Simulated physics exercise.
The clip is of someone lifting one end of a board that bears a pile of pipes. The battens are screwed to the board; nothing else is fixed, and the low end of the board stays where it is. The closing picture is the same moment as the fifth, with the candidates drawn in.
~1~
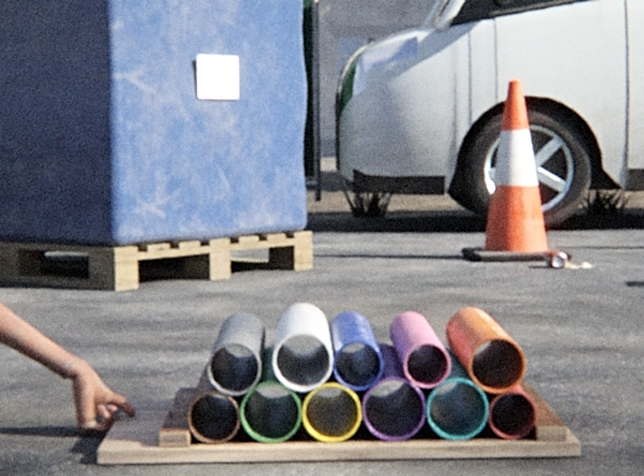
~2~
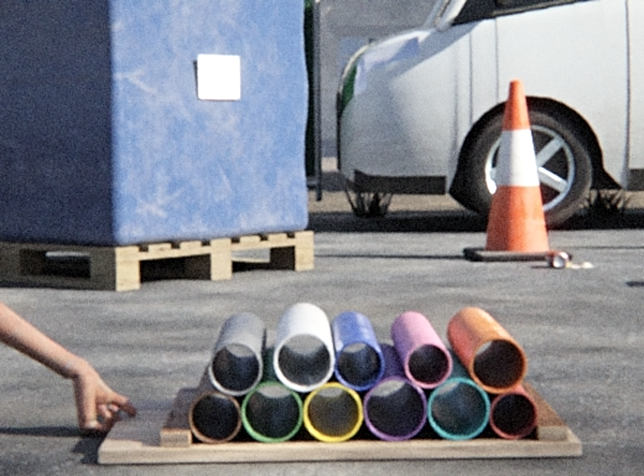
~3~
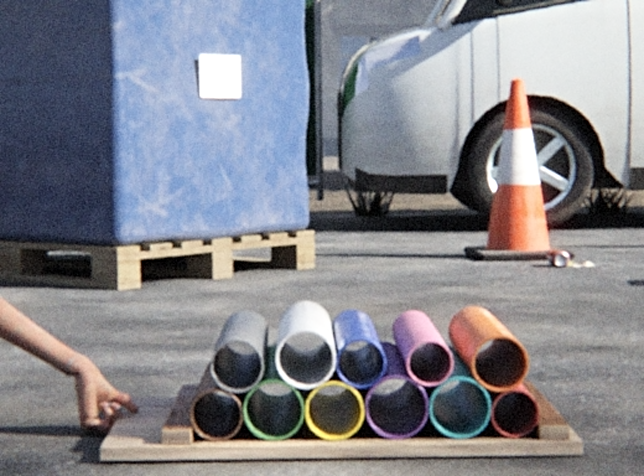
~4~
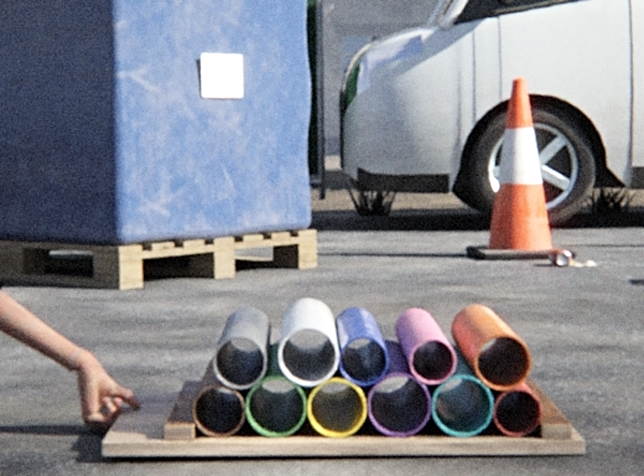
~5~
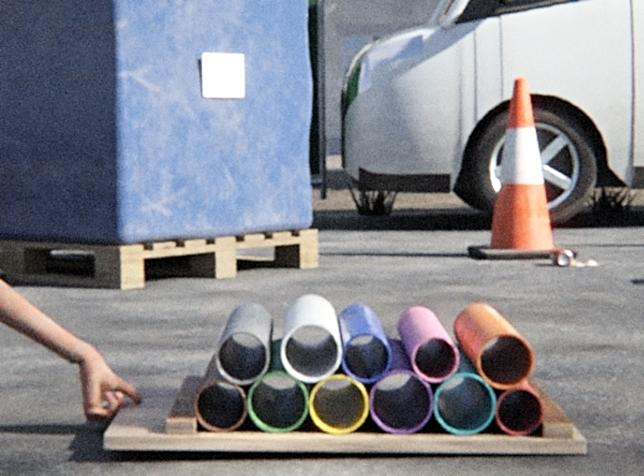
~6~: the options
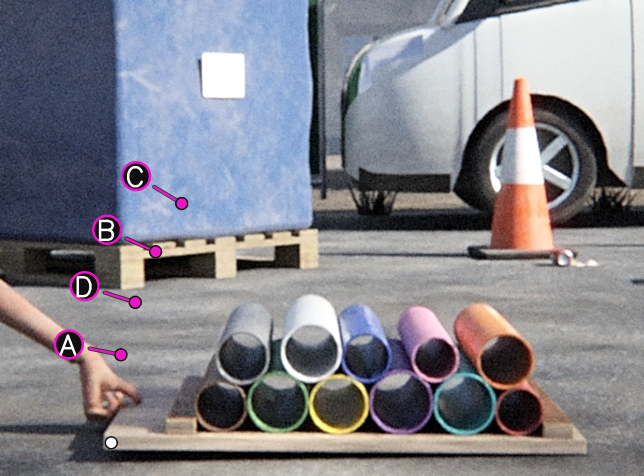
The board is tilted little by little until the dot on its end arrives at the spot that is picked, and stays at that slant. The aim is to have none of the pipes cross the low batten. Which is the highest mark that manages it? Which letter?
The answer is mark A.
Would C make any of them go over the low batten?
At C: Yes.
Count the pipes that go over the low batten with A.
At A the number is none.
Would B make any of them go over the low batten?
At B: Yes.
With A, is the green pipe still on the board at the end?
Yes, with A.
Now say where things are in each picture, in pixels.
Green pipe (271, 413); yellow pipe (332, 413); purple pipe (394, 410), in the first picture.
Purple pipe (395, 409); turquoise pipe (458, 409), in the second picture.
Board (338, 417); brown pipe (216, 415); green pipe (274, 410); blue pipe (361, 363), in the third picture.
Board (340, 414); brown pipe (219, 412); green pipe (276, 407), in the fourth picture.
Board (342, 411); brown pipe (221, 407); green pipe (278, 403), in the fifth picture.
On the marked copy, A at (121, 355); B at (156, 252); C at (182, 203); D at (135, 303); the white dot at (111, 443).
With A. Early on, board at 11°.
Further on, board at 12°.
At the end, board at 12°, none over the low batten.
As for the rest, B one over the low batten (orange); C one over the low batten (orange); D one over the low batten (orange).
